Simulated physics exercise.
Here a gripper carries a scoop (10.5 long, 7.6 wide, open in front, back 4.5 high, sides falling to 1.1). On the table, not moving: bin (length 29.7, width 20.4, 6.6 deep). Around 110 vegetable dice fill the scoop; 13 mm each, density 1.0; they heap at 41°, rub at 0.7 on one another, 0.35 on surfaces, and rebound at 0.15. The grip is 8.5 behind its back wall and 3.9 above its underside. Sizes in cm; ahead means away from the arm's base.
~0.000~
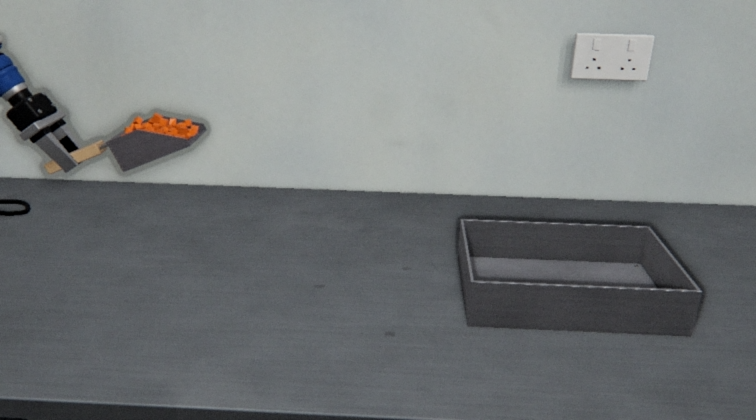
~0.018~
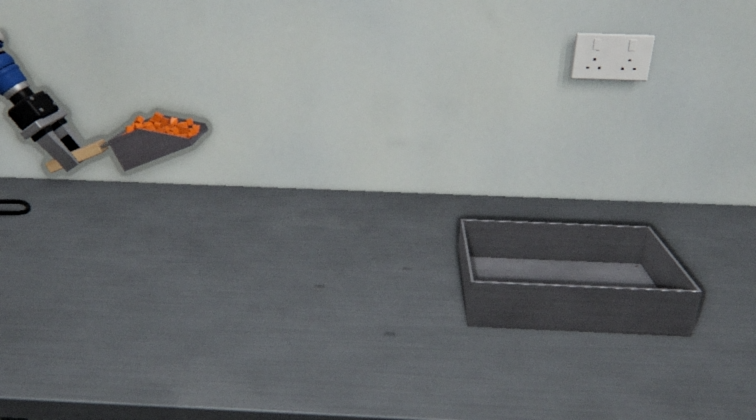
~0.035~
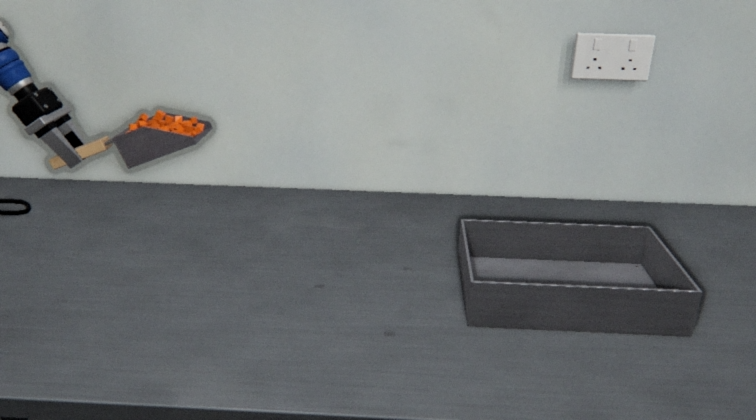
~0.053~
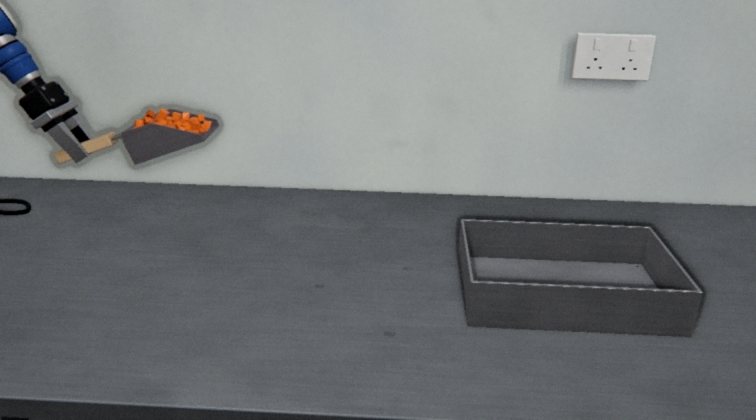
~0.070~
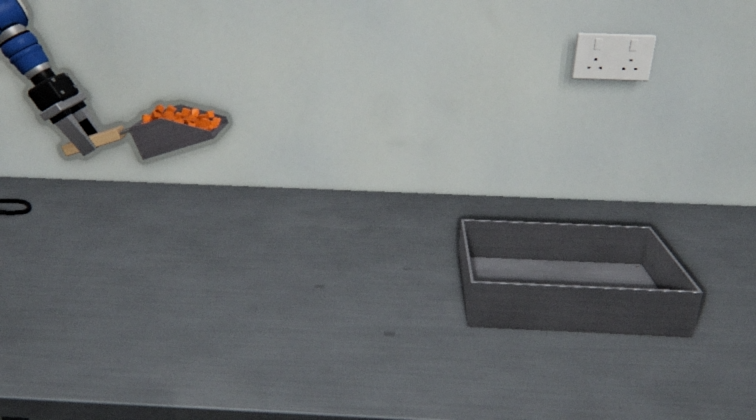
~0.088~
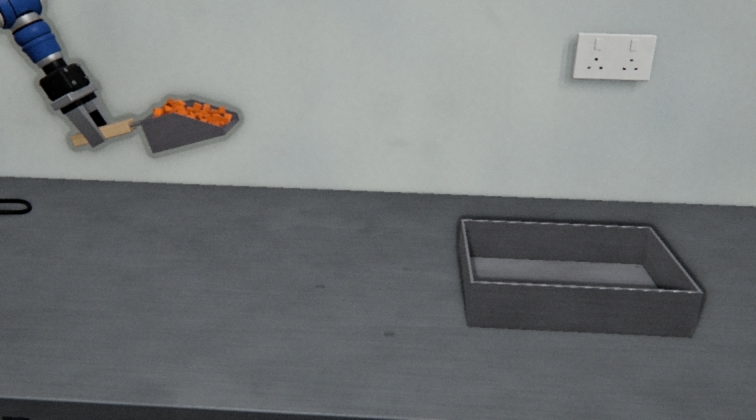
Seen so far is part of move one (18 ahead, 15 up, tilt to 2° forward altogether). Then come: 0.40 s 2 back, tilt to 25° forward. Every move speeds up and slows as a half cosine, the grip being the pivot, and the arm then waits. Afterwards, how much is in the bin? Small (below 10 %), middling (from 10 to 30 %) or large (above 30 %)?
Share in the bin: Small (below 10 %).
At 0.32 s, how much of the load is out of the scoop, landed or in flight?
Some 55 per cent.
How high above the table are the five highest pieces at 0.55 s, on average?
Some 10 cm.
By 0.32 s, tilted 3° forward, highest piece 33 above the table; 48 on the scoop, 62 in flight or on a rim.
By 0.55 s, tilted 21° forward, highest piece 10 above the table; 86 on the table or floor, 1 in the bin, 23 in flight or on a rim.
By 0.86 s, tilted 25° forward, highest piece 8 above the table; 108 on the table or floor, 1 in the bin, 1 in flight or on a rim.
By 1.91 s, tilted 25° forward, highest piece 8 above the table; 108 on the table or floor, 1 in the bin, 1 in flight or on a rim.
Final count, 108 on the table or floor, 1 in the bin, 1 in flight or on a rim. That is 1 % in the bin.
